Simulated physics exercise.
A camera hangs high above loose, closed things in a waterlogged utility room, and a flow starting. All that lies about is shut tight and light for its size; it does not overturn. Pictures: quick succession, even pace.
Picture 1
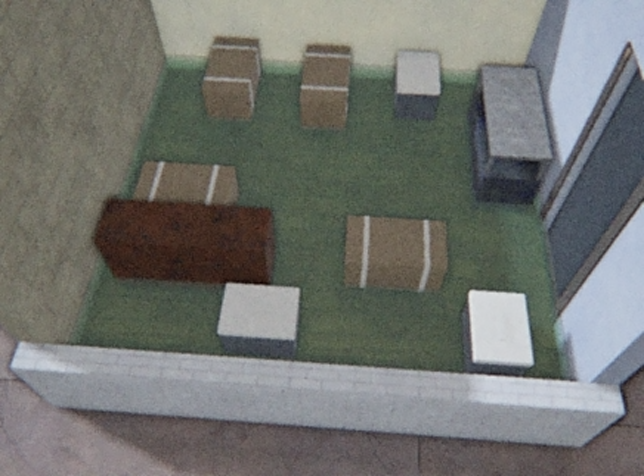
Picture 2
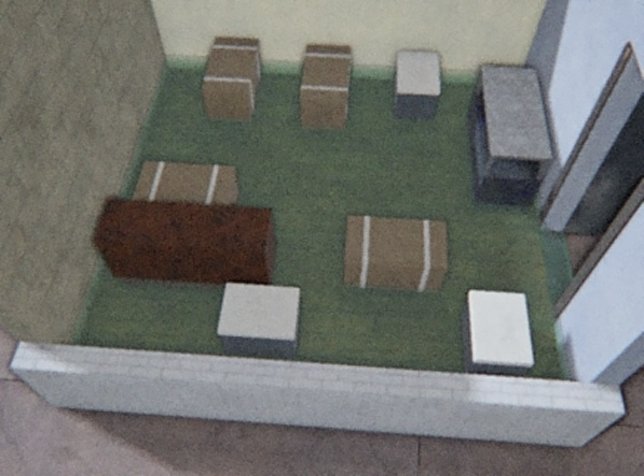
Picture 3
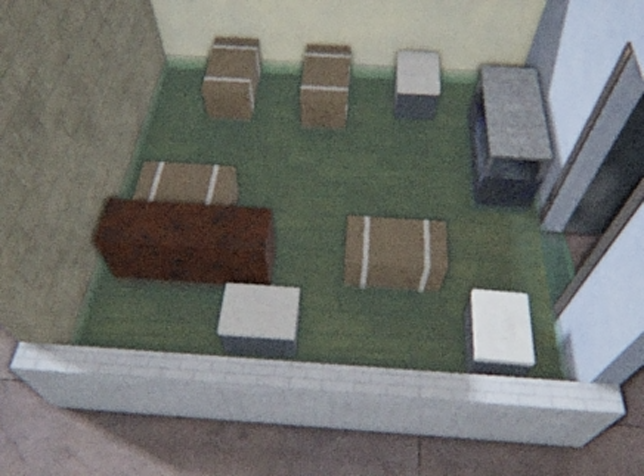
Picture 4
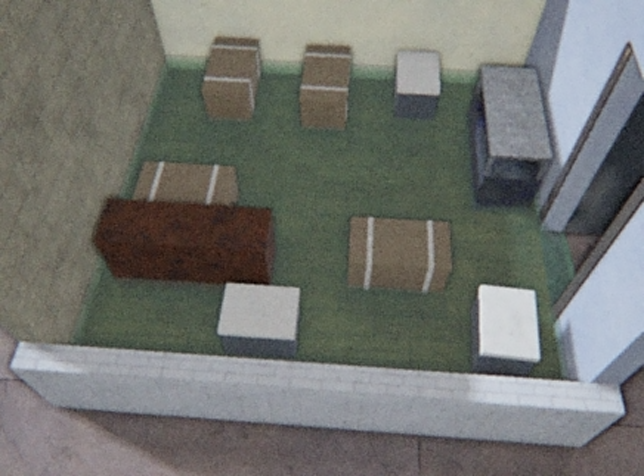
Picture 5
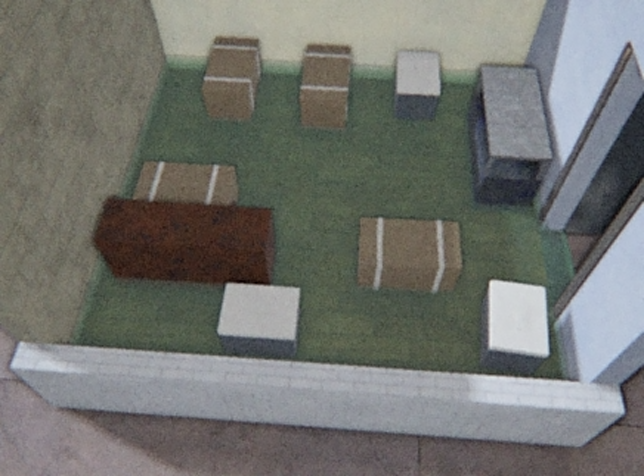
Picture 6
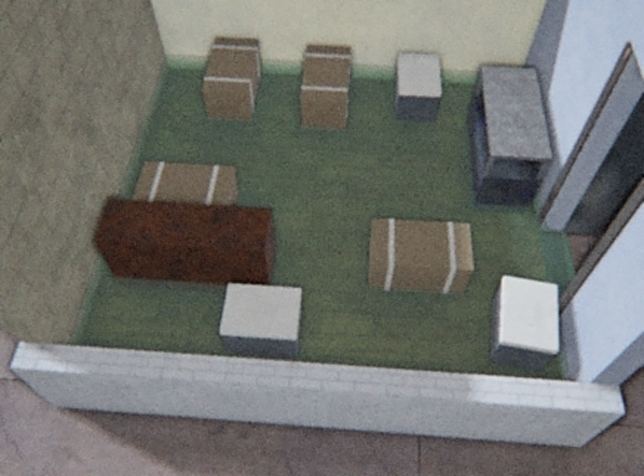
A door on the right opens, then a white box and a strapped box drift slightly right.
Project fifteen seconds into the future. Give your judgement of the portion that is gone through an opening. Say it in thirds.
The answer is not even a third.
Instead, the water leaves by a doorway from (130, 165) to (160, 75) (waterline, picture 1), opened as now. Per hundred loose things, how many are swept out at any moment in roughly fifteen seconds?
Result: Roughly 70 per cent.
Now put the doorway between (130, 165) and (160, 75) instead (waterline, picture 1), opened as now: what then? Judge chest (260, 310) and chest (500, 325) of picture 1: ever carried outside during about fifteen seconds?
Going in order, the first is remaining and the second is remaining.
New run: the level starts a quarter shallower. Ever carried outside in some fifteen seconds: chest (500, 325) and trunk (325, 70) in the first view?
First gets out, second does not get out.
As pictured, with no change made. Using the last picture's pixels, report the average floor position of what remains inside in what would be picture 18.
The average lies close to (370, 204).
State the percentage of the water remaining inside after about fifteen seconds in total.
Estimate: Near 64 in a hundred.
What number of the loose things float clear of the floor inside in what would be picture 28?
Count: 6.
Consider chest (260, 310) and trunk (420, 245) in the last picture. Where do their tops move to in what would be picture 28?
About (405, 325) and (559, 244).
A moment on, 0 of 7 are out; 7 afloat.
Next, 0 of 7 are out; 7 afloat.
Later, 1 of 7 are out; 6 afloat.
In the end, 1 of 7 are out; 5 afloat.
